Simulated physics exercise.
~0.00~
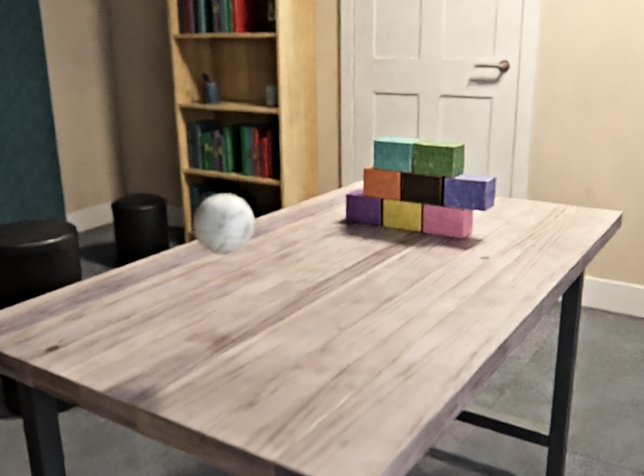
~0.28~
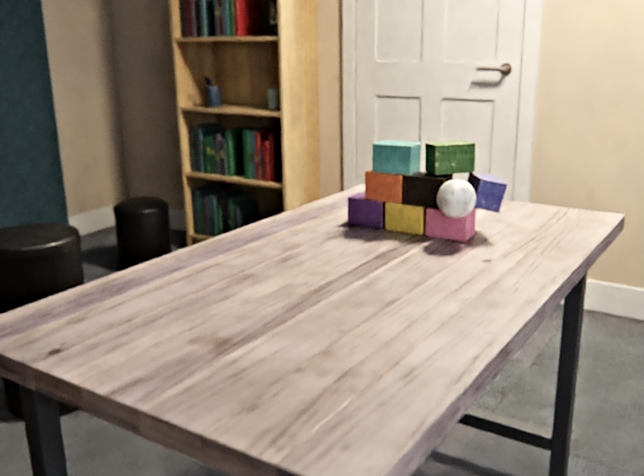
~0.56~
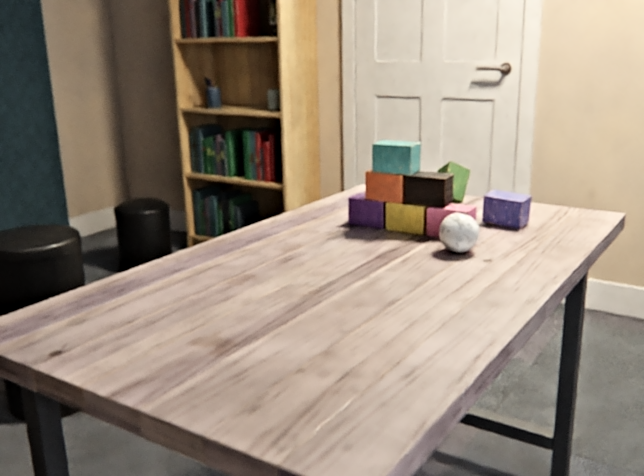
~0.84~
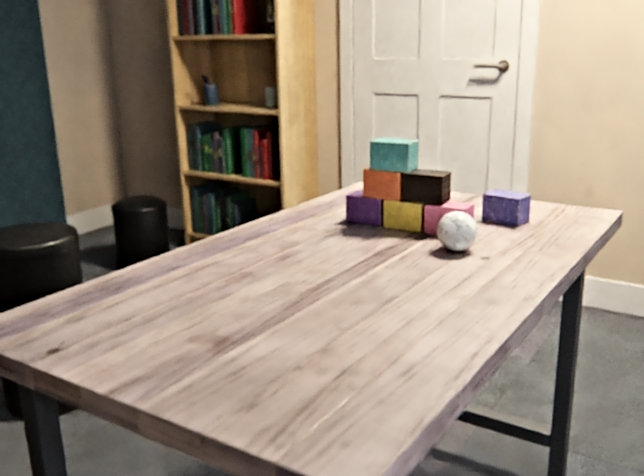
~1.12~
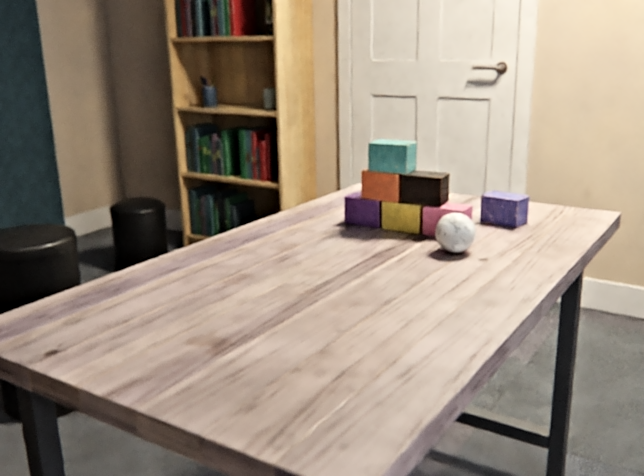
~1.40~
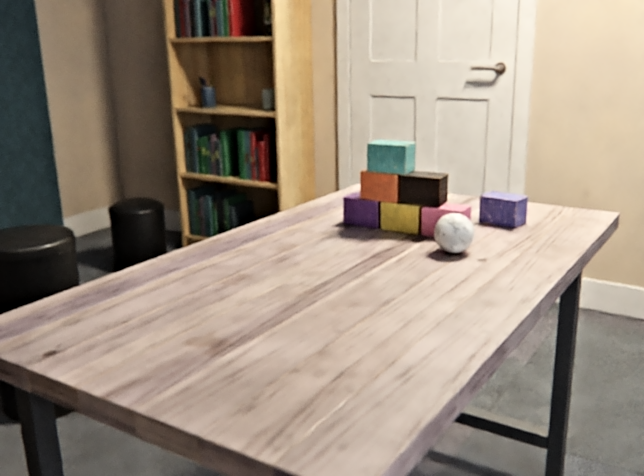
We see a white ball fly rightward into a stack of colored blocks on a wooden table, knocking the blue block off to the right and tumbling the green one down behind the pile, out of sight, while the ball settles in front and the other blocks stay stacked.
